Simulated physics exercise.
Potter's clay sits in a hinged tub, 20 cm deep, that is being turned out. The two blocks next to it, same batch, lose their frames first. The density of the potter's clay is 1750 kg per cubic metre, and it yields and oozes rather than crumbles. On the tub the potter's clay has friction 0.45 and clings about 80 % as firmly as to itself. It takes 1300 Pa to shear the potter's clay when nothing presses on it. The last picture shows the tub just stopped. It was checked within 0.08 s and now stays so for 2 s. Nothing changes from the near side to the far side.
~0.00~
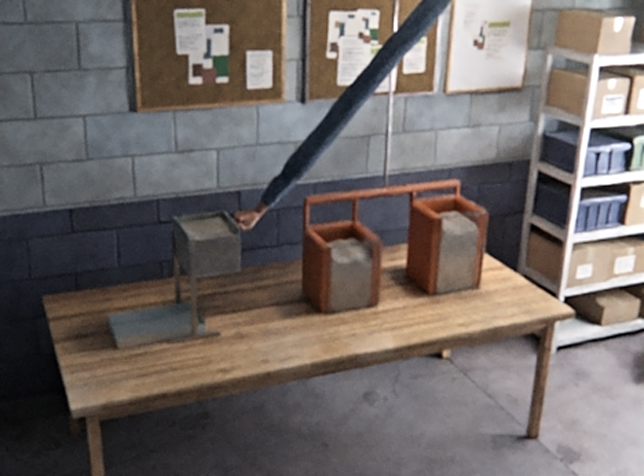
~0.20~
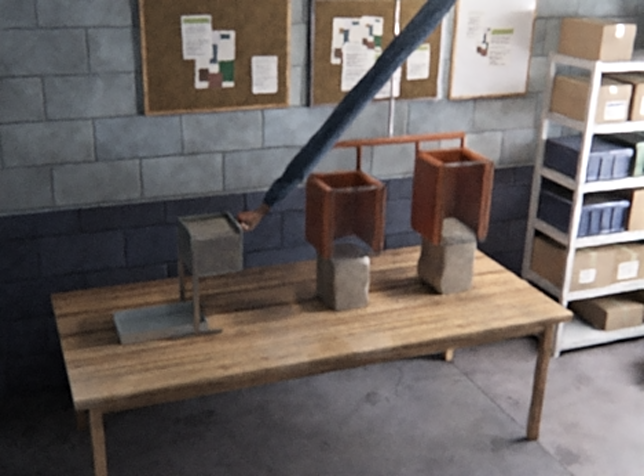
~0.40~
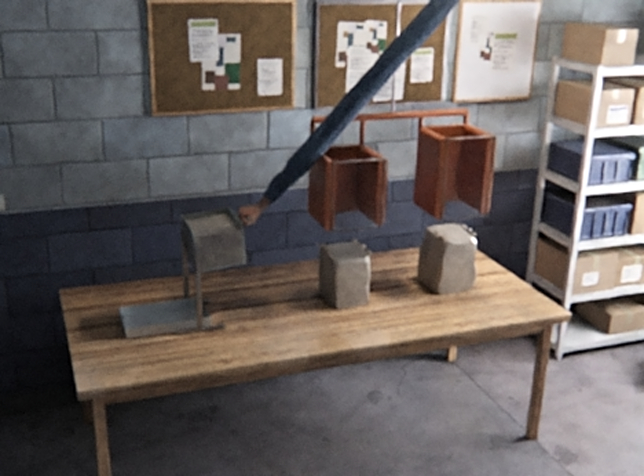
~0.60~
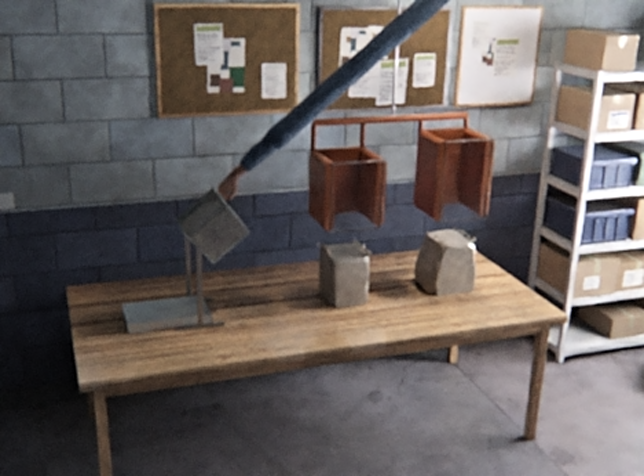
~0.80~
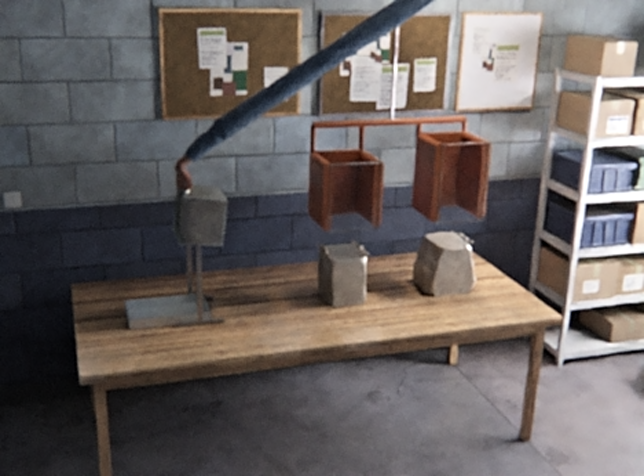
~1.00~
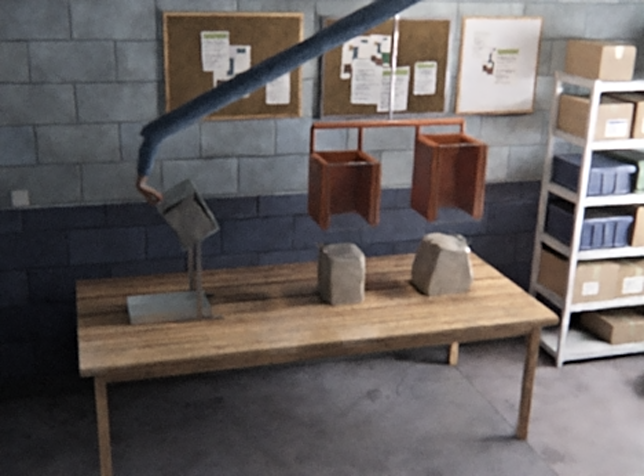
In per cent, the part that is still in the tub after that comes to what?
About 8 %.
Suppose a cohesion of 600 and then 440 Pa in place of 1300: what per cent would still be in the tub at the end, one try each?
In that order: 7 %, 12 %.
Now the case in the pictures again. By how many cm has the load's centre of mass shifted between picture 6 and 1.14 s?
Roughly 7 cm.
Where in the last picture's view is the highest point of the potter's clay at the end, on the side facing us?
Near (214, 225).
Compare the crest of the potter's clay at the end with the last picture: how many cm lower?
About 15 cm.
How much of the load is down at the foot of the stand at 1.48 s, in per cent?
Some 70 per cent.
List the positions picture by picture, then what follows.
The first frame shows handle-side rim at (239, 229), tilt 0 degrees; top of the potter's clay at (231, 235); blocks stand 29 cm, 35 cm (left to right).
The second frame shows handle-side rim at (241, 229), tilt 0 degrees; top of the potter's clay at (233, 235); blocks stand 28 cm, 35 cm (left to right).
The third frame shows handle-side rim at (241, 224), tilt 5 degrees; top of the potter's clay at (238, 230); blocks stand 28 cm, 32 cm (left to right).
The fourth frame shows handle-side rim at (223, 203), tilt 39 degrees; top of the potter's clay at (224, 209); blocks stand 28 cm, 30 cm (left to right).
The fifth frame shows handle-side rim at (185, 199), tilt 83 degrees; top of the potter's clay at (193, 200); blocks stand 28 cm, 29 cm (left to right).
The sixth frame shows handle-side rim at (160, 213), tilt 119 degrees; top of the potter's clay at (190, 197); blocks stand 28 cm, 29 cm (left to right).
After 1.14 s, the tub is at 119 degrees and holds 71 %.
After 1.31 s, the tub is at 119 degrees and holds 11 %.
After 1.48 s, the tub is at 119 degrees and holds 8 %.
After 1.65 s, the tub is at 119 degrees and holds 8 %.
After 3.00 s, at the end, the tub is at 119 degrees and holds 8 %.
